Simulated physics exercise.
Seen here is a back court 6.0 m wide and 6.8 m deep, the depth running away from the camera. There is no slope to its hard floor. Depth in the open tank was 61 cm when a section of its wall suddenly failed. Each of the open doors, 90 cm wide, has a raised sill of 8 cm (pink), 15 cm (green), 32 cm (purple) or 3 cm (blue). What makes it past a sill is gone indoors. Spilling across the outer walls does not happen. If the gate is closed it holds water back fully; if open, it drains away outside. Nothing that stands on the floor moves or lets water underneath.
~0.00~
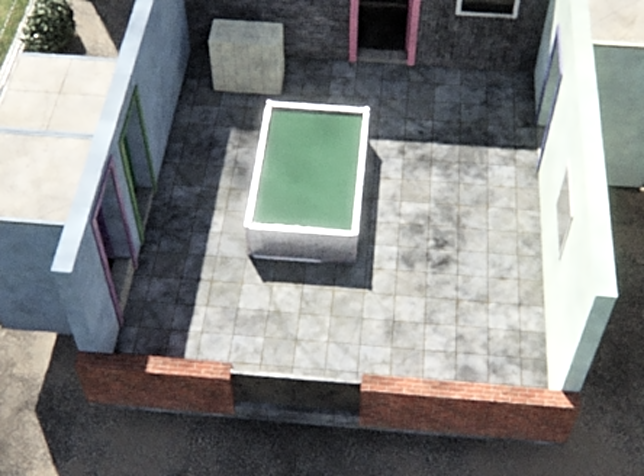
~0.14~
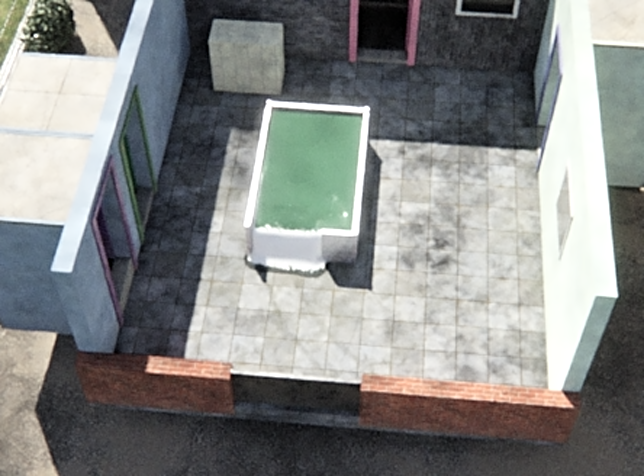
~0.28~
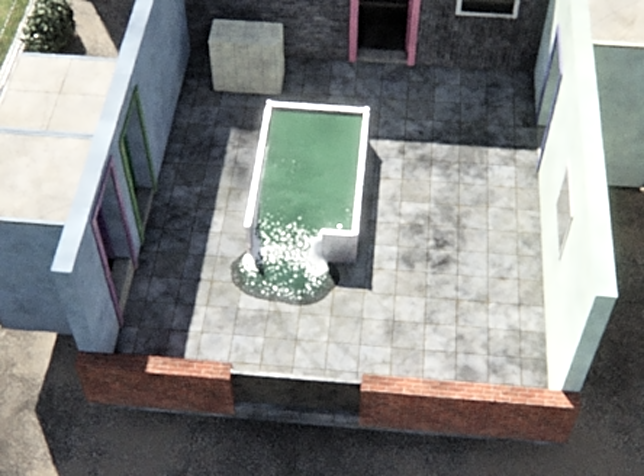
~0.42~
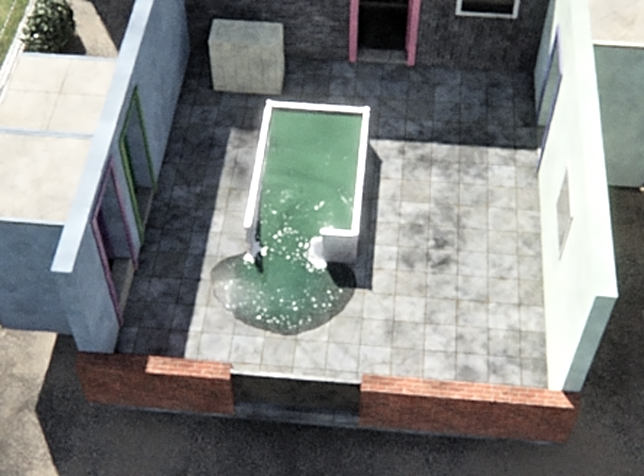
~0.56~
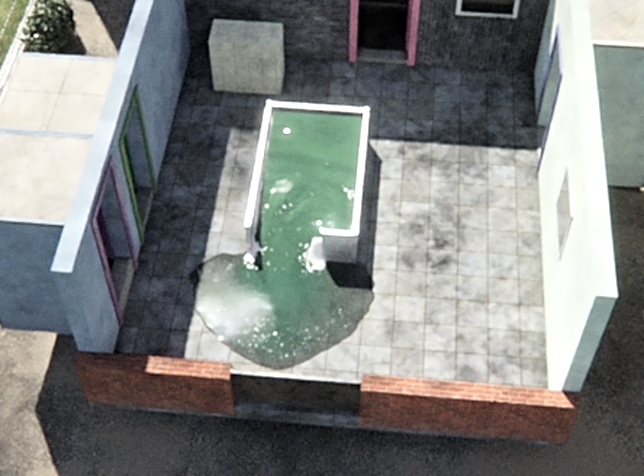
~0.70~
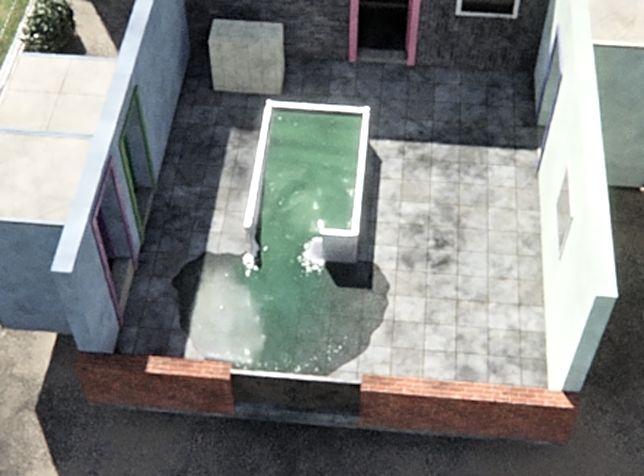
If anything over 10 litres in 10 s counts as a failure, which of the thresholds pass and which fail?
The pink door passes. The green door passes. The purple door passes. The blue door passes.
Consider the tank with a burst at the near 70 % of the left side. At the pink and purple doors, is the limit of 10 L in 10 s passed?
Measured against that limit, pink comes out short of it and purple comes out short of it.
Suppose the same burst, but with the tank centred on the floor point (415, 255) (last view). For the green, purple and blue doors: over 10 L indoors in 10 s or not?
Lab note: Green door limit not exceeded; purple door limit not exceeded; blue door limit exceeded.
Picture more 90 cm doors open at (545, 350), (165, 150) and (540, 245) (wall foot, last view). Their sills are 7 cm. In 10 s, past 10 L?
So, in the order given, it's beyond the mark, then shy of the mark, then shy of the mark.
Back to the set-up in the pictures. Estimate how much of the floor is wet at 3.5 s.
Roughly 40 % of the floor is wet.
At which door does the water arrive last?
Pink.
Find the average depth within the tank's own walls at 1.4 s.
The average depth is around 43 cm.
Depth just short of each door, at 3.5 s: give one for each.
Centimetres: Pink 0 / green 7 / purple 14 / blue 0.
After 1.4 s water covers 20 % of the floor and is deepest (32 cm) near (282, 266); pink door not reached, green door not reached, purple door not reached, blue door not reached.
After 2.2 s water covers 25 % of the floor and is deepest (38 cm) near (133, 382); pink door not reached, green door not reached, purple door 8 cm at the sill, 0 L in, blue door not reached.
After 3.5 s water covers 40 % of the floor and is deepest (26 cm) near (108, 380); pink door not reached, green door 7 cm at the sill, 0 L in, purple door 14 cm at the sill, 0 L in, blue door not reached.
After 6.0 s water covers 75 % of the floor and is deepest (15 cm) near (250, 392); pink door not reached, green door 6 cm at the sill, 0 L in, purple door 11 cm at the sill, 0 L in, blue door 3 cm at the sill, 0 L in.
After 10.0 s water covers 95 % of the floor and is deepest (10 cm) near (477, 100); pink door 8 cm at the sill, 0 L in, green door 4 cm at the sill, 0 L in, purple door 6 cm at the sill, 0 L in, blue door 3 cm at the sill, 0 L in.
